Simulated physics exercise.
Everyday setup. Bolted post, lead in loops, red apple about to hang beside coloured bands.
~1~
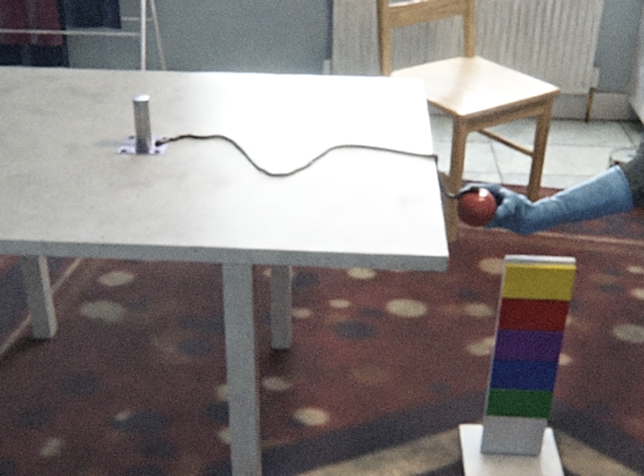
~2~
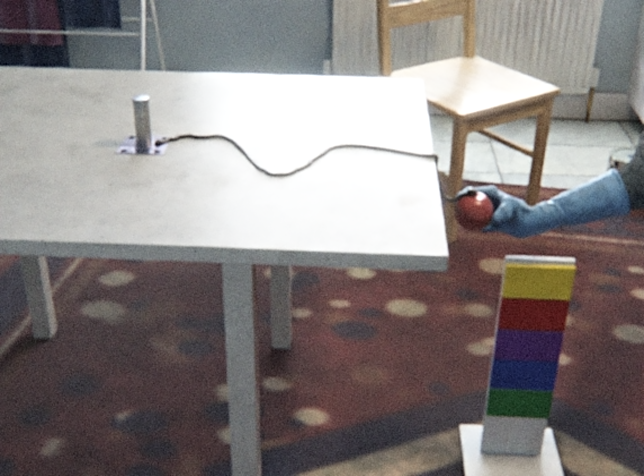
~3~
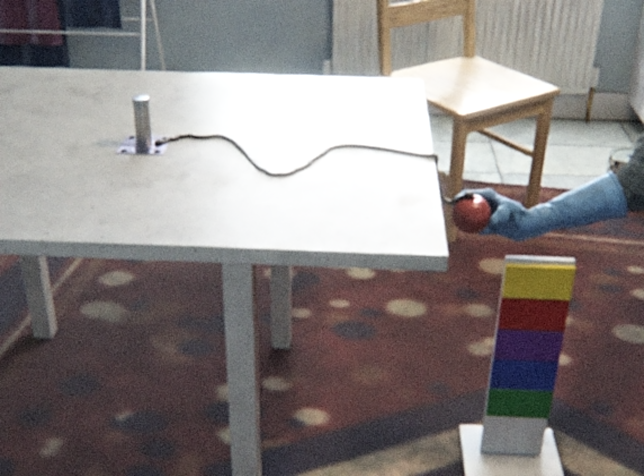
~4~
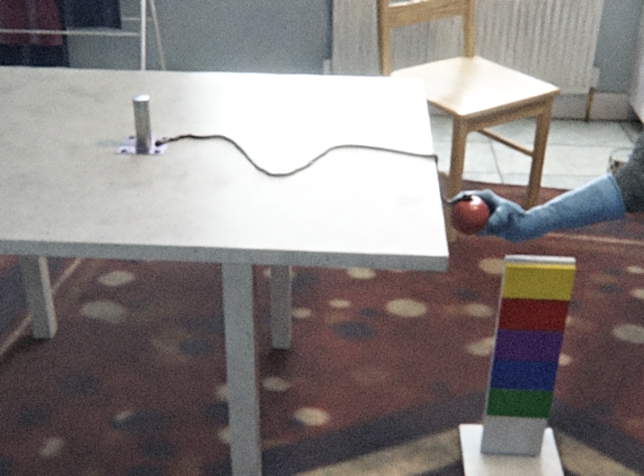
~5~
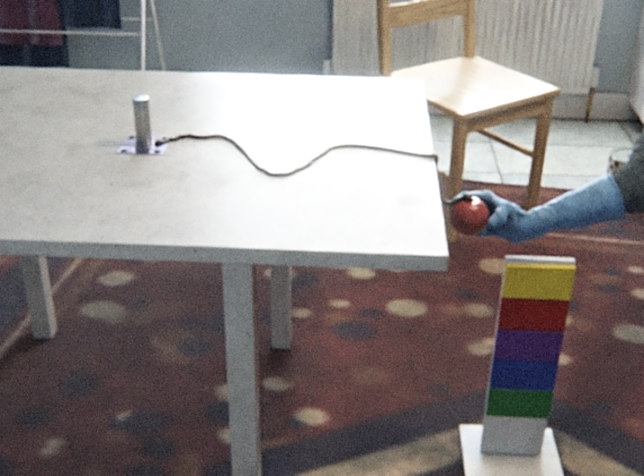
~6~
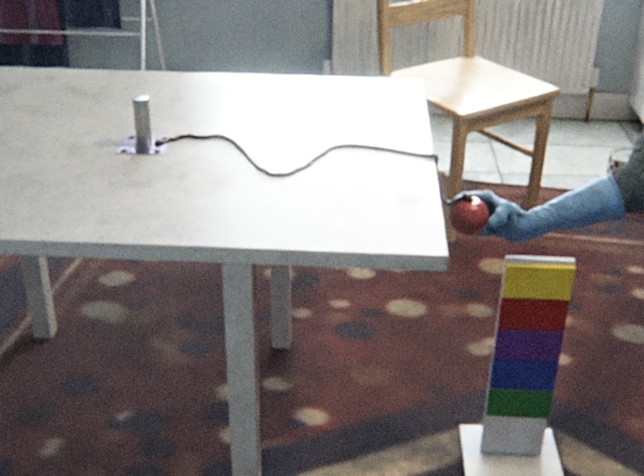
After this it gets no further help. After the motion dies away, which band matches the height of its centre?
The purple one.
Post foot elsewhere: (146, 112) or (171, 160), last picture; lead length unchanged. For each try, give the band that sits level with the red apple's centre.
Result 1: Red. Result 2: Blue.
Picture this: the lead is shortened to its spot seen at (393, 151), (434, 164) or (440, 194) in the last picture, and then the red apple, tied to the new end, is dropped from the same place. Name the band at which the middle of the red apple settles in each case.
The bands would be no band, yellow and red, in that order.
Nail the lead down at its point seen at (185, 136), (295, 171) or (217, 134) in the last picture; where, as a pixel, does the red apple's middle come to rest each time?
(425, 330); (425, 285); (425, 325).
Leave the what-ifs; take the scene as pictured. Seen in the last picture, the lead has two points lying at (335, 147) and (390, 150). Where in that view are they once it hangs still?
The first finishes about (436, 174) and the second about (431, 225).
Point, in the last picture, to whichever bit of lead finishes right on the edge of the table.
Approximately at (330, 149) in the final frame.
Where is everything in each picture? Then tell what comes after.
In the first picture, red apple (477, 208); yellow (539, 283); red (534, 316); purple (529, 346); blue (524, 376); green (520, 404).
In the second picture, red apple (474, 212); lead through (190, 136) (244, 152) (292, 172) (340, 146) (420, 155).
In the third picture, red apple (472, 214).
In the fourth picture, red apple (470, 216); lead through (190, 136) (244, 152) (292, 172) (340, 146) (420, 155).
In the fifth picture, red apple (469, 216).
In the sixth picture, red apple (469, 216); lead through (190, 136) (244, 152) (292, 172) (340, 146) (420, 155).
Early on, apple near (442, 331); level with purple.
Midway, apple near (405, 342); level with purple.
Finally, apple near (422, 342); level with purple. Its middle rests at the purple band.
